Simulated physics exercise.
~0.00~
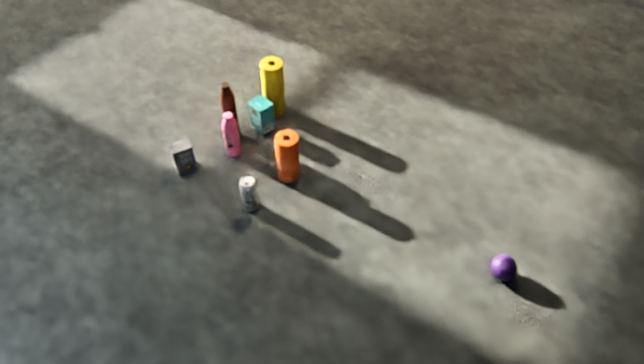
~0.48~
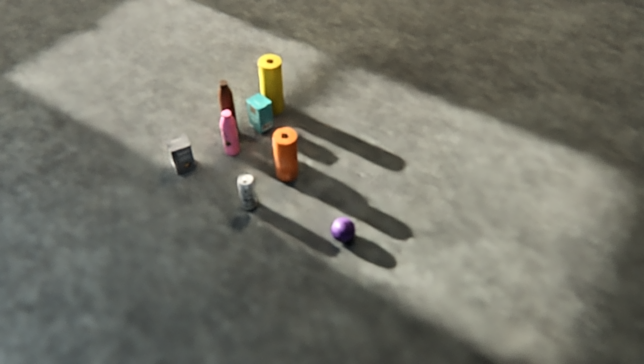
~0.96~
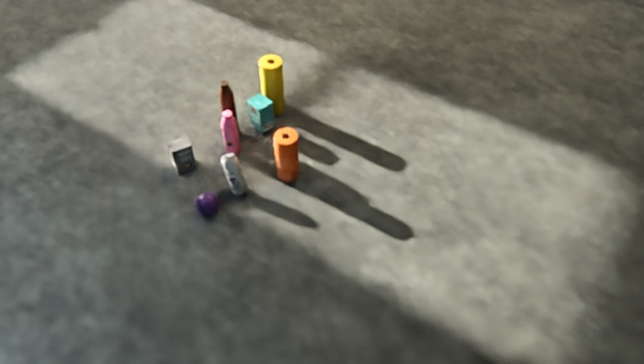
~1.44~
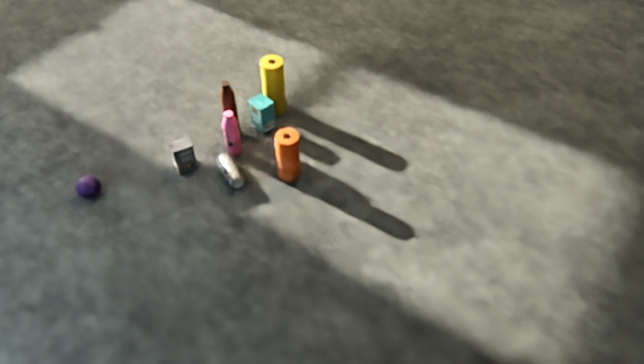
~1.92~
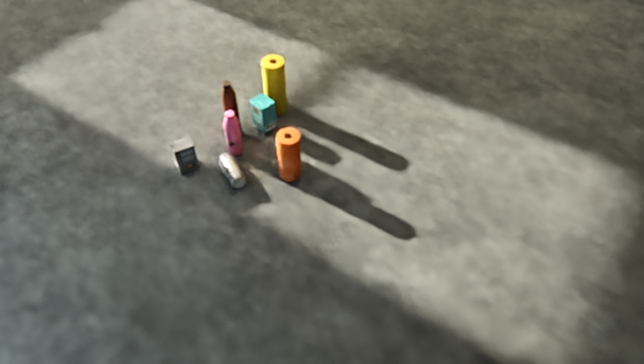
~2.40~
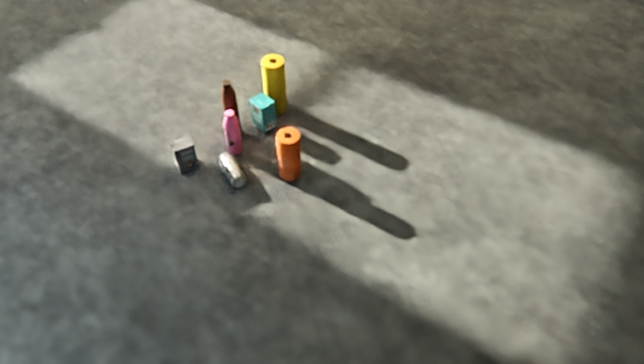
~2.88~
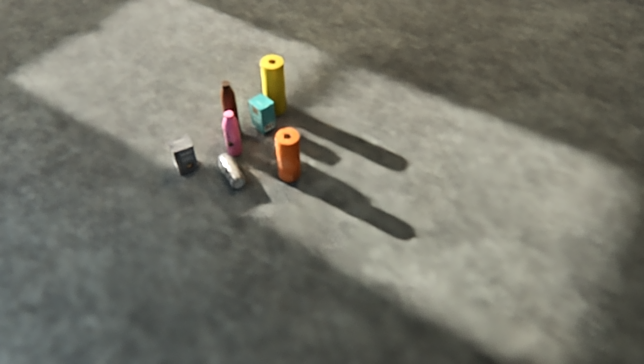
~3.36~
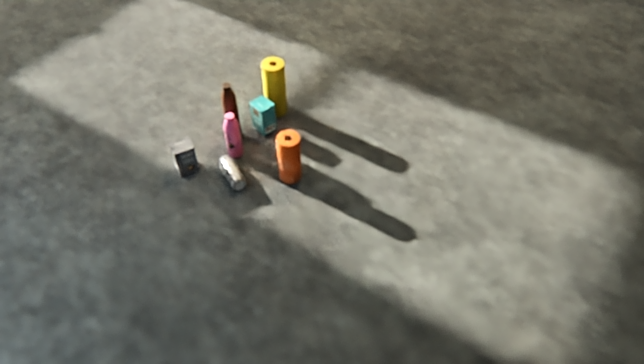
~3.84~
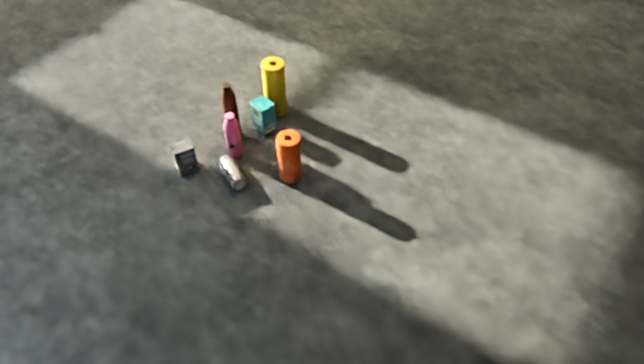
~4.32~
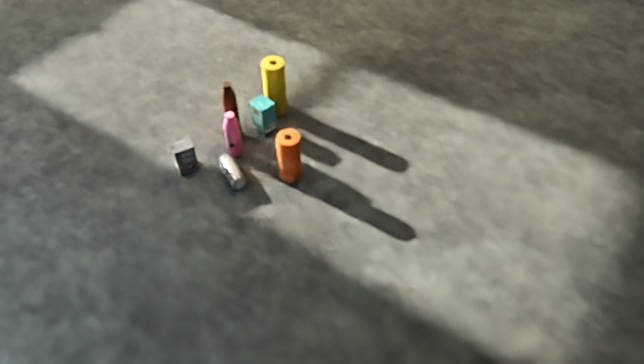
A purple ball sits at the lower right of a grey, stone-like floor, seen from high above, with a broad patch of light slanting across it. To the left stand a tall yellow roll, a turquoise carton, a brown bottle, a pink bottle, an orange roll, a small grey carton and a white can. The ball rolls left toward the can, which tilts as the ball reaches its near side. The ball carries on left past the grey carton and out of view, while the can drops onto its side. It stays lying there, and the other objects remain standing.
